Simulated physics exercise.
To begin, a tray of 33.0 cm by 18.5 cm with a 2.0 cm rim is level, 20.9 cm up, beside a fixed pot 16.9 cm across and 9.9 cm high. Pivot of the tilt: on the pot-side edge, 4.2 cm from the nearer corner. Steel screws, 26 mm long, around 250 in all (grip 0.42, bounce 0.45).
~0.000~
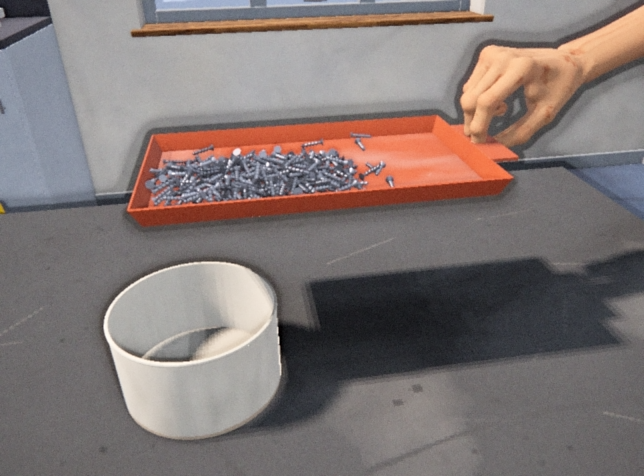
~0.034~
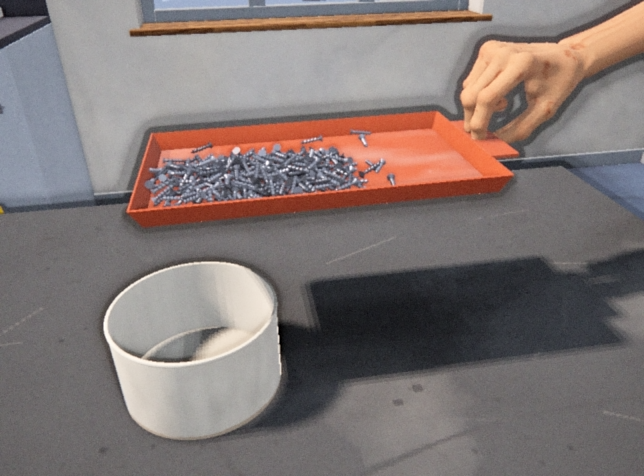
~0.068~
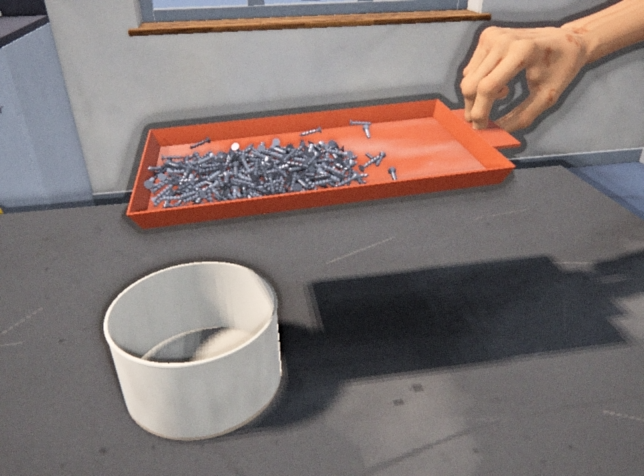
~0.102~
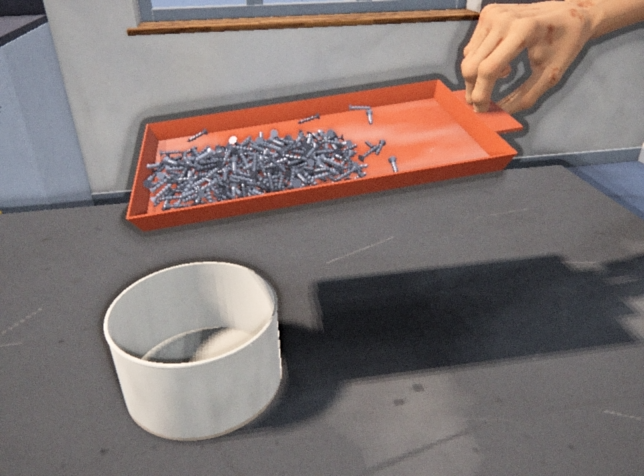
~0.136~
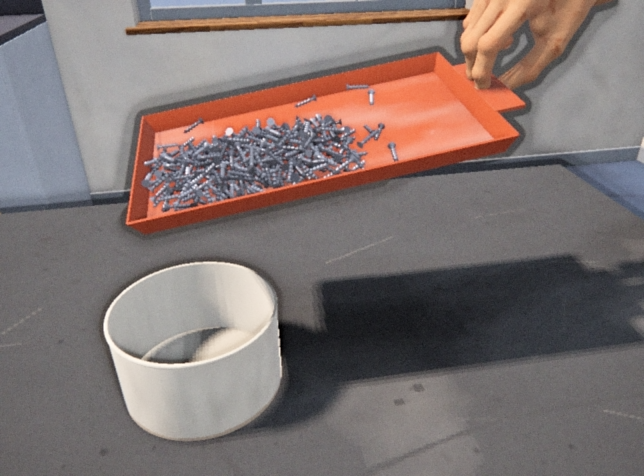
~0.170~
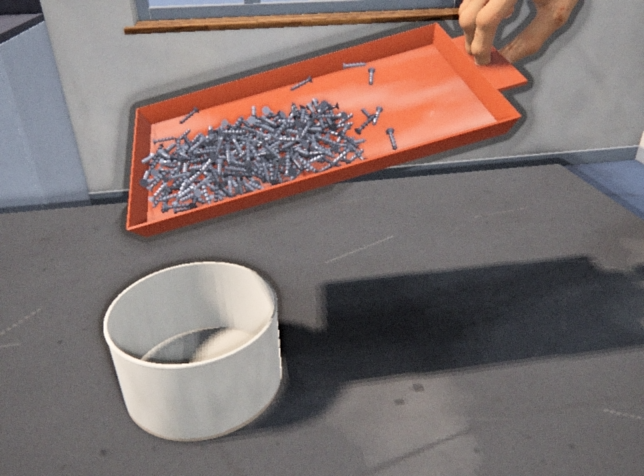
On a dark worktop, a hand raising the right end of a red tray of screws, tilting it leftward above a white pot.
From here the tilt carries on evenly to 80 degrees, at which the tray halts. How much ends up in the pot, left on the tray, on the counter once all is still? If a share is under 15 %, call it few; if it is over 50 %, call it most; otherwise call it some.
I would say pot: Some, tray: Few, counter: Most.
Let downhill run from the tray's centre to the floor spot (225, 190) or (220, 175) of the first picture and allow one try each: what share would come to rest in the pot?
First try: About 10 percent; second try: About 5 percent.
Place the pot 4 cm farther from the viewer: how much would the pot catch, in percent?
In that setup it would come to near 5 per cent.
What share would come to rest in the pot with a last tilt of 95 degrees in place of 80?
Estimate: Roughly 40 percent.
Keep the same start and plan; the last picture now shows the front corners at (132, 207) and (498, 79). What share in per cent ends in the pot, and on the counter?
You'd end with pot at 5 and counter at 95.
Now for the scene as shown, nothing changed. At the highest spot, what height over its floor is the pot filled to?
About 2.5 centimetres.
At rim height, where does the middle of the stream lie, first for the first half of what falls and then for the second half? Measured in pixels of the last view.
First half close to (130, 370), second half close to (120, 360).
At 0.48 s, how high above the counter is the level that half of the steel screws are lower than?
About 24 cm.
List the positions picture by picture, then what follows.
The first frame shows tray tilt 0 degrees, front corners at (139, 206) and (501, 175); middle of the pieces at (261, 171); pot at (193, 306).
The second frame shows tray tilt 1 degrees, front corners at (138, 207) and (502, 172); middle of the pieces at (261, 170).
The third frame shows tray tilt 3 degrees, front corners at (138, 209) and (503, 164), lowest corner left front; middle of the pieces at (260, 166).
The fourth frame shows tray tilt 7 degrees, front corners at (138, 212) and (505, 150), lowest corner left front; middle of the pieces at (258, 160).
The fifth frame shows tray tilt 13 degrees, front corners at (137, 216) and (506, 132), lowest corner left front; middle of the pieces at (256, 152).
The sixth frame shows tray tilt 19 degrees, front corners at (137, 221) and (507, 114), lowest corner left front; middle of the pieces at (252, 144); pot at (193, 307). The tray's pace is about 170 degrees a second.
After 0.36 s, tilt 52 degrees; the tray holds 100 %, the pot 0 %.
After 0.48 s, tilt 72 degrees; the tray holds 95 %, the pot 0 %.
After 0.74 s, tilt 80 degrees; the tray holds 0 %, the pot 25 %.
By 1.8 s all is still; pot 30 %, tray 0 %, counter 70 %.
